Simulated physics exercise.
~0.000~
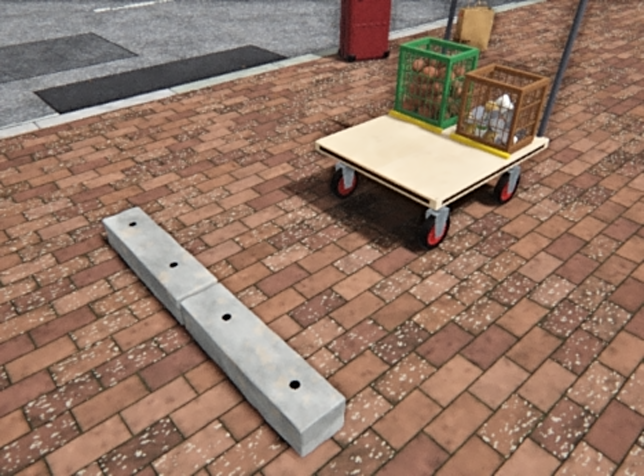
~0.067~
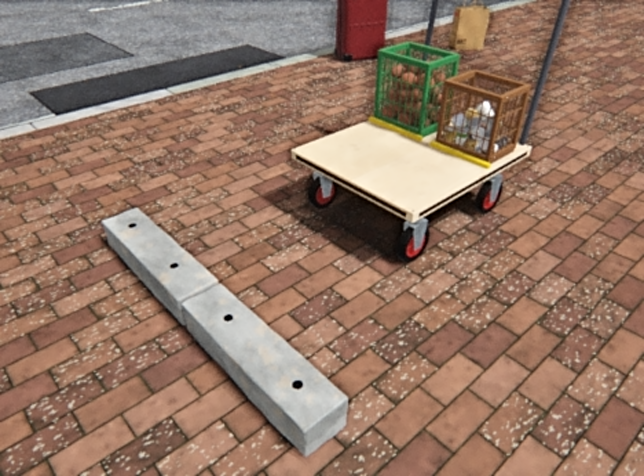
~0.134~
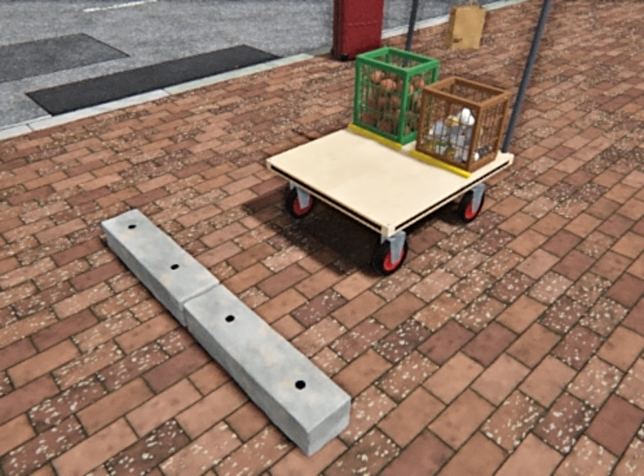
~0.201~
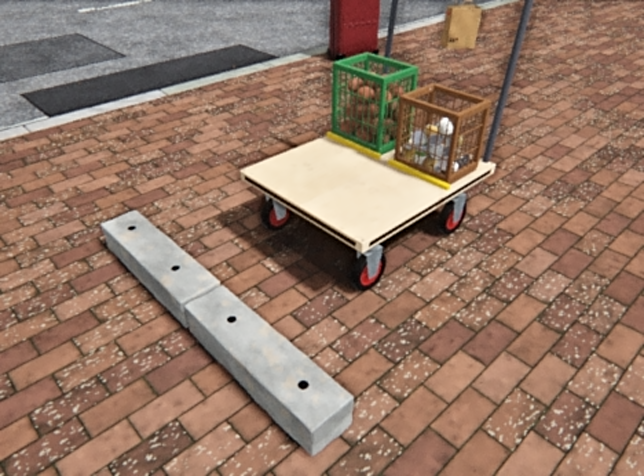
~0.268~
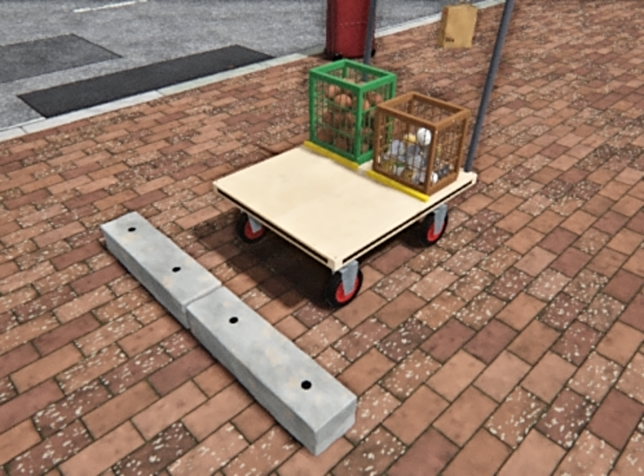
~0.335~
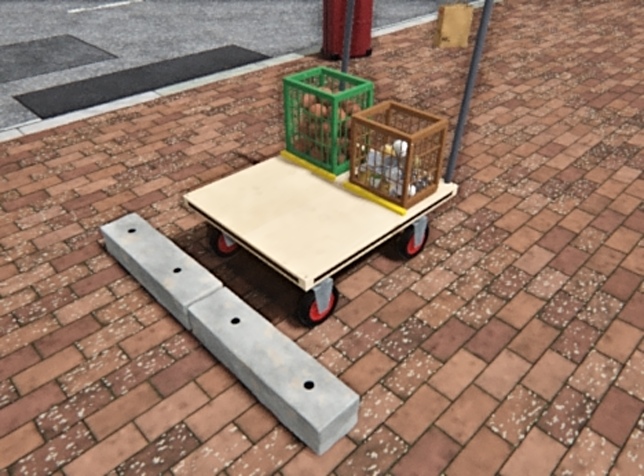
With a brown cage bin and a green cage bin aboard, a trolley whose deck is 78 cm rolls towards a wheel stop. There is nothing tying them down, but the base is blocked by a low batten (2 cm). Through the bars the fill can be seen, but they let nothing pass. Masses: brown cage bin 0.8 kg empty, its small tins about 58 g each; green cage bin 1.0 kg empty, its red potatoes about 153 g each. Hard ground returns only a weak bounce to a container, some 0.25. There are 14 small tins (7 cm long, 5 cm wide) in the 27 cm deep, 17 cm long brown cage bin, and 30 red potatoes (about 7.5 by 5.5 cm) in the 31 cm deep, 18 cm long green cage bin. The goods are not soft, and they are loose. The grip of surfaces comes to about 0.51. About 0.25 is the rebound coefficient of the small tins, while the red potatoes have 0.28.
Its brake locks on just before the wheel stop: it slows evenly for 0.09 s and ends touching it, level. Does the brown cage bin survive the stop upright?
At this speed - brown cage bin: No tip.
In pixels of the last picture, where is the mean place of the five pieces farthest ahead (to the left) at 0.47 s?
Mean position approx. (294, 137).
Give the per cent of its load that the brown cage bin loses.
That comes to around 0 per cent.
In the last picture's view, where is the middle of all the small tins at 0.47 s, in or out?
At about (368, 184) in pixels.
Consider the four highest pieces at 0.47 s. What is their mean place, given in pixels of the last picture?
(296, 107).
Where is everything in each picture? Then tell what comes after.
In the first picture (each is followed by its nearest rim corner in this view; the camera moves round a little), brown cage bin, (523, 89); green cage bin, (451, 57); 75 cm short of the stop; none out.
The second picture shows brown cage bin, (503, 96); green cage bin, (430, 63); 62 cm short of the stop.
The third picture shows brown cage bin, (481, 105); green cage bin, (408, 70); 50 cm short of the stop.
The fourth picture shows brown cage bin, (460, 114); green cage bin, (385, 78); 37 cm short of the stop.
The fifth picture shows brown cage bin, (437, 124); green cage bin, (361, 86); 24 cm short of the stop.
The sixth picture shows brown cage bin, (413, 136); green cage bin, (336, 95); 11 cm short of the stop; none out.
After 0.35 s, it starts to lose speed.
After 0.47 s, the brown cage bin leans 11° with 0 of 14 out and the green cage bin leans 18° with 0 of 30 out.
After 0.65 s, the brown cage bin leans 4° with 0 of 14 out and the green cage bin leans 54° with 0 of 30 out.
After 0.95 s, the brown cage bin is upright with 0 of 14 out and the green cage bin is down with 5 of 30 out.
Final count (at 1.52 s), the brown cage bin is upright with 0 of 14 out and the green cage bin is down with 6 of 30 out. Greatest lean of the brown cage bin, 14°.
